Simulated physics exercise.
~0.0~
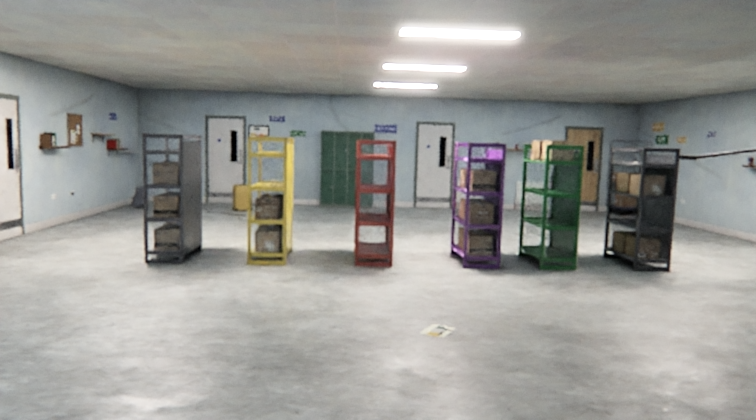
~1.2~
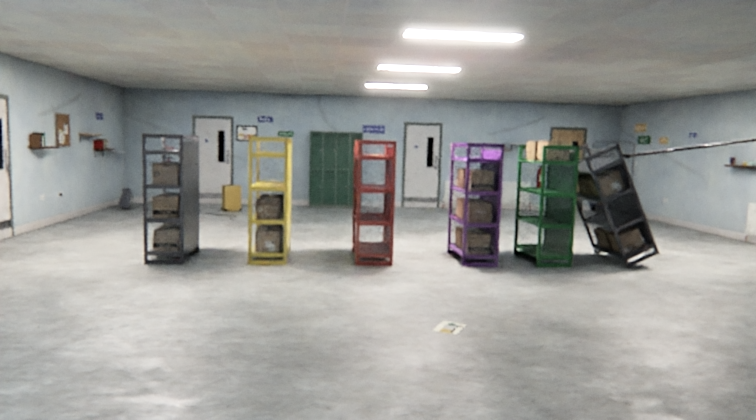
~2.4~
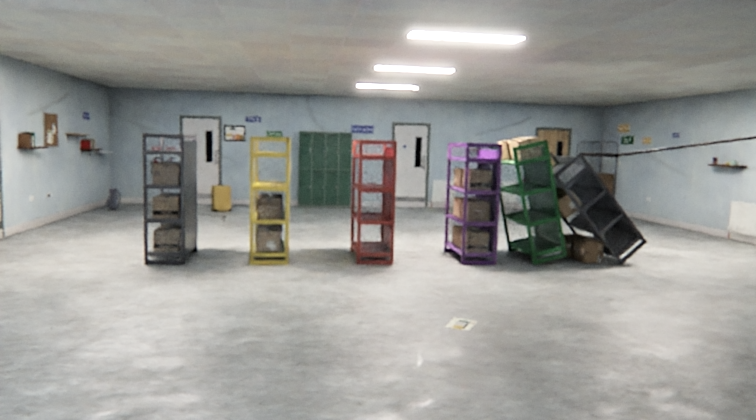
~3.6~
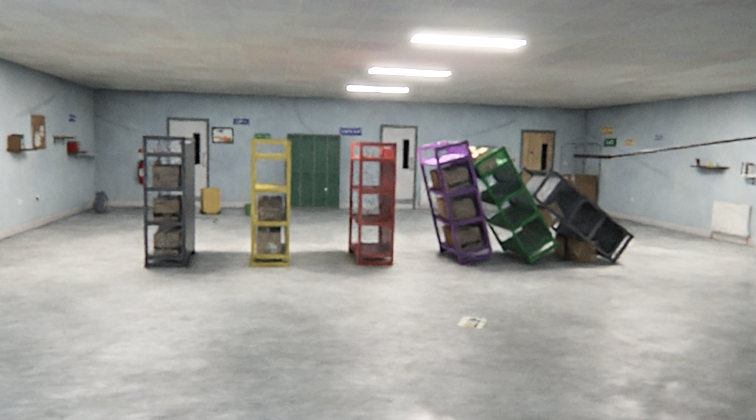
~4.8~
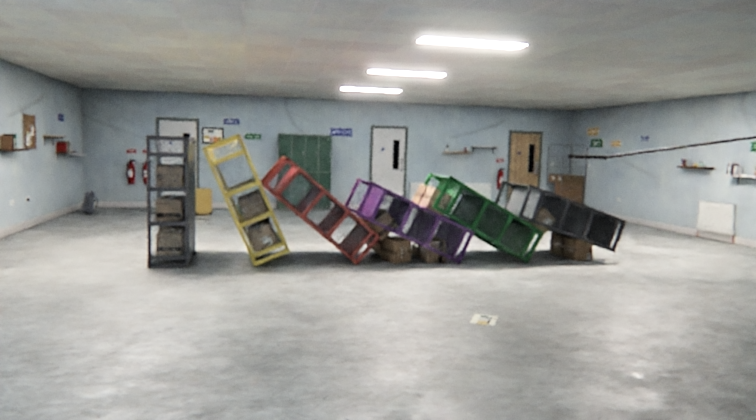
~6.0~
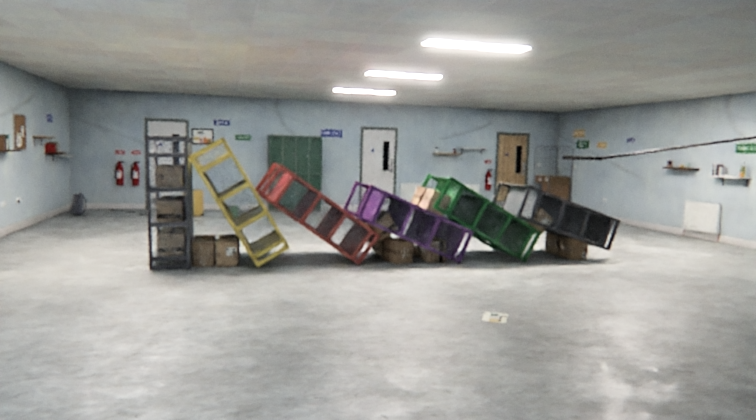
In a wide, pale-blue room with a grey concrete floor, six open shelving racks stand in a row, several holding brown boxes. The dark rack at the far right tips left into the green one, which starts to lean as a box drops beneath them. The green rack pushes over the purple one, and the purple then topples towards the red. The red rack falls left against the yellow, spilling more boxes along the floor. The yellow tilts and comes to rest against the grey rack at the far left, which alone stays upright beside the slanting heap.
